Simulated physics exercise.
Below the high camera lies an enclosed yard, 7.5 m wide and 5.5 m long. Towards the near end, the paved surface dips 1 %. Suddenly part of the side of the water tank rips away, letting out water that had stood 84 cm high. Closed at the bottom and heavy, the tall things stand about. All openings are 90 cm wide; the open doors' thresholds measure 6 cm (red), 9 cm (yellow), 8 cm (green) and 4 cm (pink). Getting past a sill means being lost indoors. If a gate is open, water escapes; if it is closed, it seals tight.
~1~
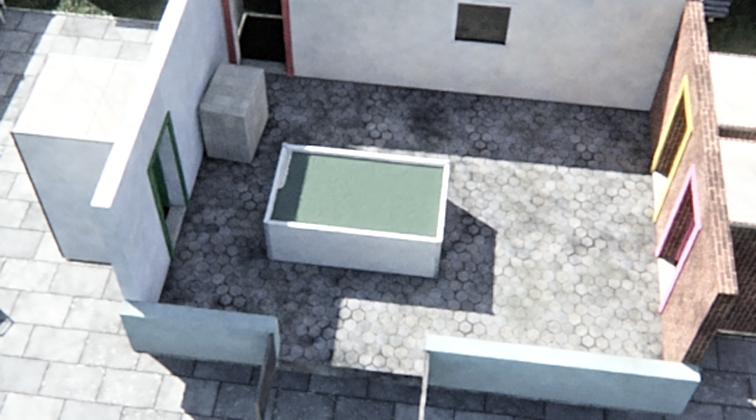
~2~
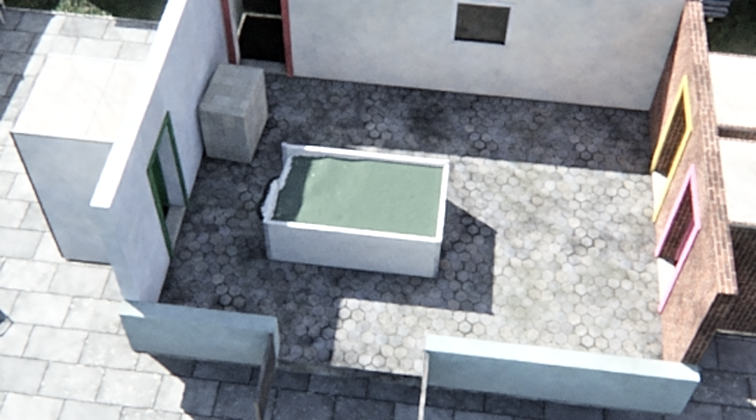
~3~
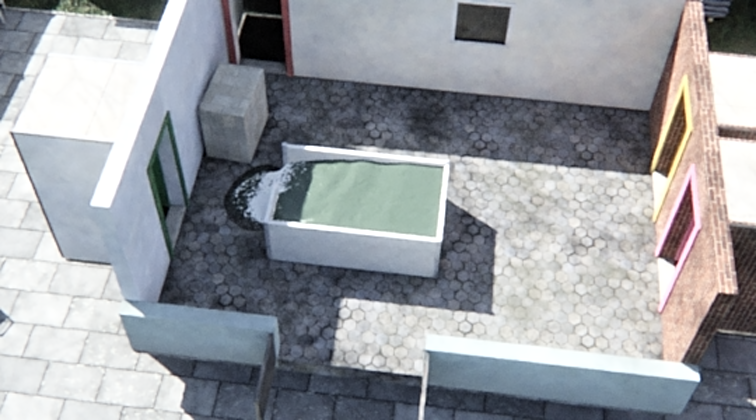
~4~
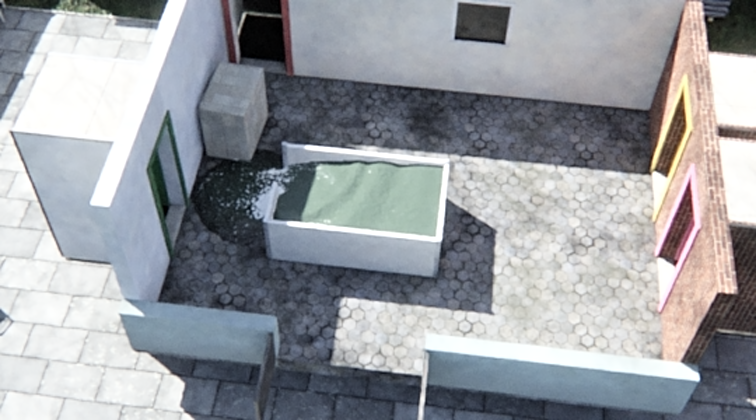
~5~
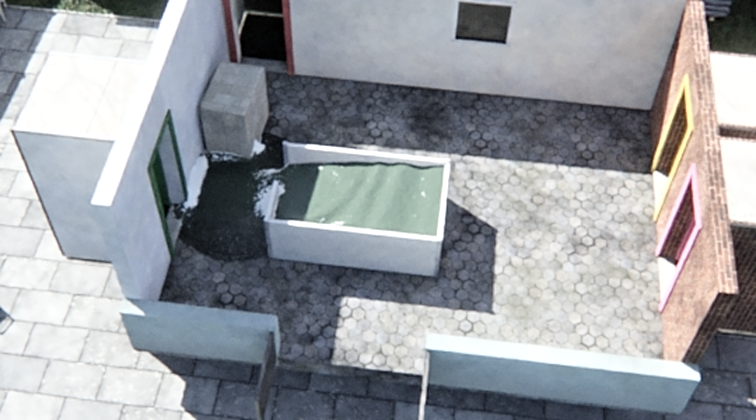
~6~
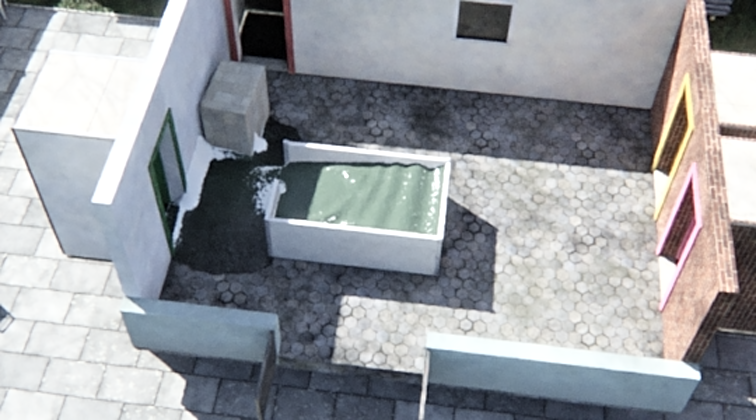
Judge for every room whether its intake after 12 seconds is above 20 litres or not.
The red door will overshoot the limit, the yellow door will undershoot the limit, the green door will overshoot the limit, the pink door will overshoot the limit.
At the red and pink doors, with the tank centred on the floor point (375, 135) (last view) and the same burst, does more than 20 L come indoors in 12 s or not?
For the red door, the amount is too high; for the pink door, the amount is acceptable.
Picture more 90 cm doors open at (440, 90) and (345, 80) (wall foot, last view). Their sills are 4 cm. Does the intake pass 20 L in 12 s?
First door short of the limit, second door beyond the limit.
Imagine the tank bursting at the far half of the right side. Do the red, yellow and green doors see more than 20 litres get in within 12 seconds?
For red, too little; for yellow, too much; for green, too little.
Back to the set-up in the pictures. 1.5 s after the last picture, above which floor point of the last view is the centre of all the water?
(308, 213).
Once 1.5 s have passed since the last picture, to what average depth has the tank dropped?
I'd put the average depth near 50 cm.
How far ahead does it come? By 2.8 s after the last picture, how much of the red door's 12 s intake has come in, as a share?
Fraction in by then: Around 60 per cent.
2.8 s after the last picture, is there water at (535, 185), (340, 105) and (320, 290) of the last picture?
The first point is not yet hit, the second is awash and the third is awash.
Then, 0.7 s after the last picture water covers 15 % of the floor and is deepest (52 cm) near (208, 176); red door not reached, yellow door not reached, green door 27 cm at the sill, 61 L in, pink door not reached.
Then, 1.5 s after the last picture water covers 20 % of the floor and is deepest (46 cm) near (195, 184); red door 12 cm at the sill, 20 L in, yellow door not reached, green door 26 cm at the sill, 163 L in, pink door not reached.
Then, 2.8 s after the last picture water covers 40 % of the floor and is deepest (34 cm) near (151, 326); red door 10 cm at the sill, 53 L in, yellow door not reached, green door 20 cm at the sill, 276 L in, pink door not reached.
Then, 6.3 s after the last picture water covers 90 % of the floor and is deepest (20 cm) near (151, 326); red door 6 cm at the sill, 86 L in, yellow door 3 cm at the sill, 0 L in, green door 14 cm at the sill, 407 L in, pink door 7 cm at the sill, 6 L in.
Then, 11.3 s after the last picture water covers 100 % of the floor and is deepest (12 cm) near (496, 345); red door 3 cm at the sill, 90 L in, yellow door 6 cm at the sill, 0 L in, green door 8 cm at the sill, 442 L in, pink door 7 cm at the sill, 46 L in.
